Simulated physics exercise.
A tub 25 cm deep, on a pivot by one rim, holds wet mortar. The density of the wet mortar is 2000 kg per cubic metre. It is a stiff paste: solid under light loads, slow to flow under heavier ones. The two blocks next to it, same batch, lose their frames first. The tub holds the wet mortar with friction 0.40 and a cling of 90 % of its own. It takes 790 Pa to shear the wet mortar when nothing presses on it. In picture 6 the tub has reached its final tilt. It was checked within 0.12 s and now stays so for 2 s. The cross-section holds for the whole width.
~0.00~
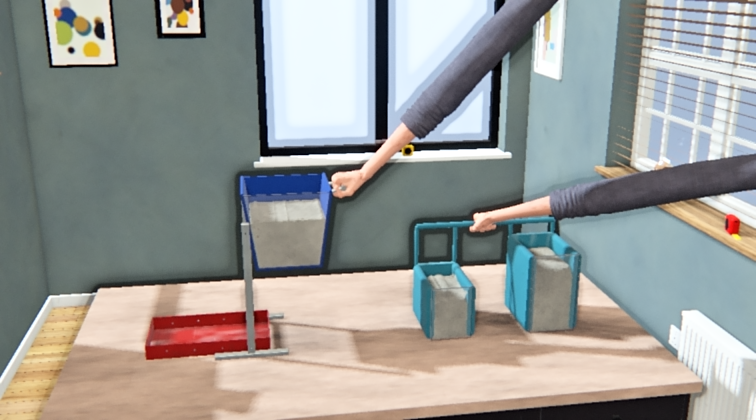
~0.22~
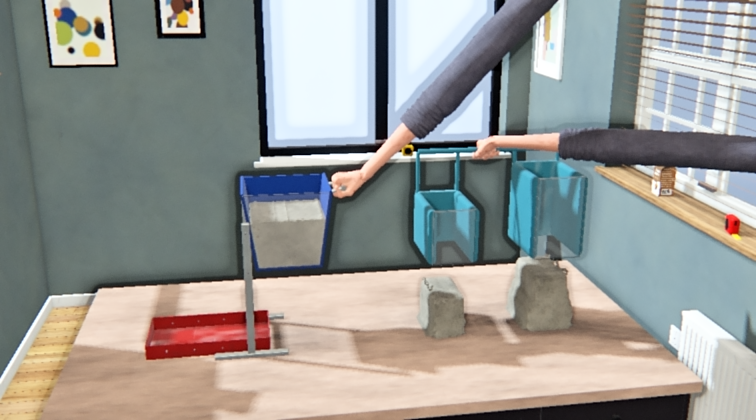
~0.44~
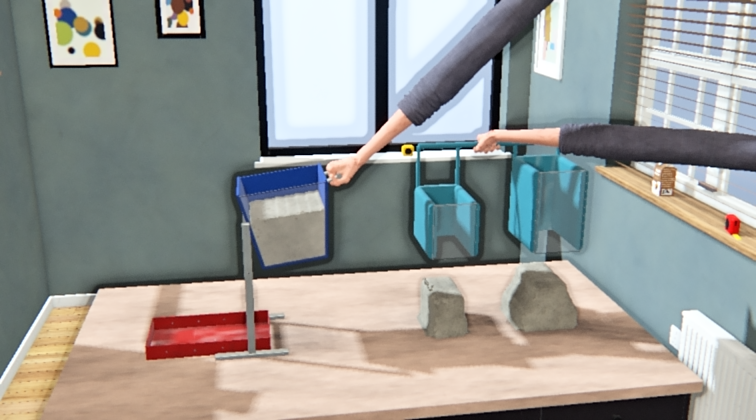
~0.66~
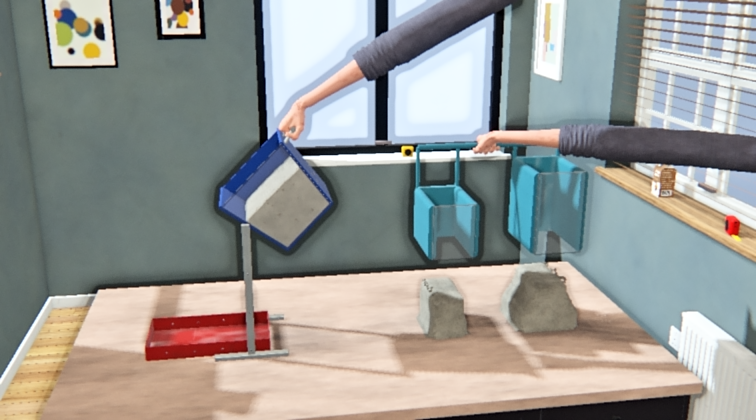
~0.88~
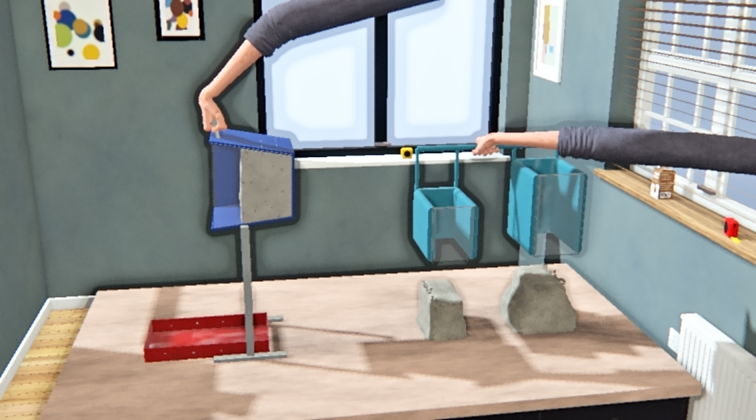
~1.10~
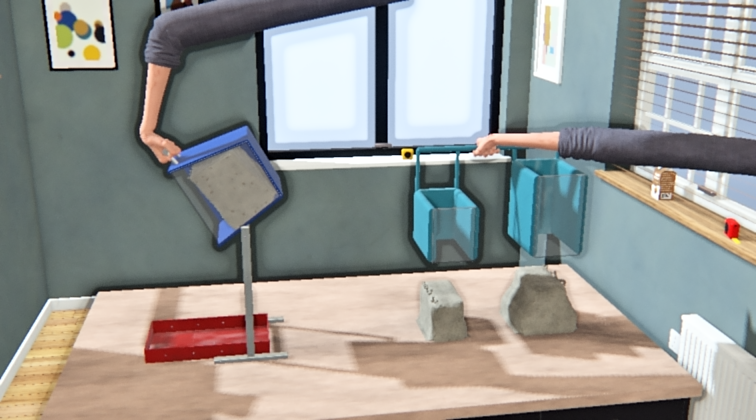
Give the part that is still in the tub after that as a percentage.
It comes to some 0 %.
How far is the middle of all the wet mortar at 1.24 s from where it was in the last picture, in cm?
Some 13 cm.
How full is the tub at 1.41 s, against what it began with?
Some 0 per cent.
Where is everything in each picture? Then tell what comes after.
The first picture shows handle-side rim at (329, 192), tilt 0 degrees; top of the wet mortar at (261, 221); blocks stand 15 cm, 24 cm (left to right).
The second picture shows handle-side rim at (329, 192), tilt 0 degrees; top of the wet mortar at (261, 221); blocks stand 15 cm, 21 cm (left to right).
The third picture shows handle-side rim at (325, 181), tilt 8 degrees; top of the wet mortar at (320, 210); blocks stand 15 cm, 18 cm (left to right).
The fourth picture shows handle-side rim at (280, 144), tilt 45 degrees; top of the wet mortar at (297, 170); blocks stand 15 cm, 18 cm (left to right).
The fifth picture shows handle-side rim at (211, 144), tilt 88 degrees; top of the wet mortar at (246, 150); blocks stand 15 cm, 18 cm (left to right).
The sixth picture shows handle-side rim at (170, 174), tilt 119 degrees; top of the wet mortar at (229, 154); blocks stand 15 cm, 18 cm (left to right).
After 1.24 s, the tub is at 119 degrees and holds 60 %.
After 1.41 s, the tub is at 119 degrees and holds 0 %.
After 1.58 s, the tub is at 119 degrees and holds 0 %.
After 1.75 s, the tub is at 119 degrees and holds 0 %.
After 3.10 s, at the end, the tub is at 119 degrees and holds 0 %.
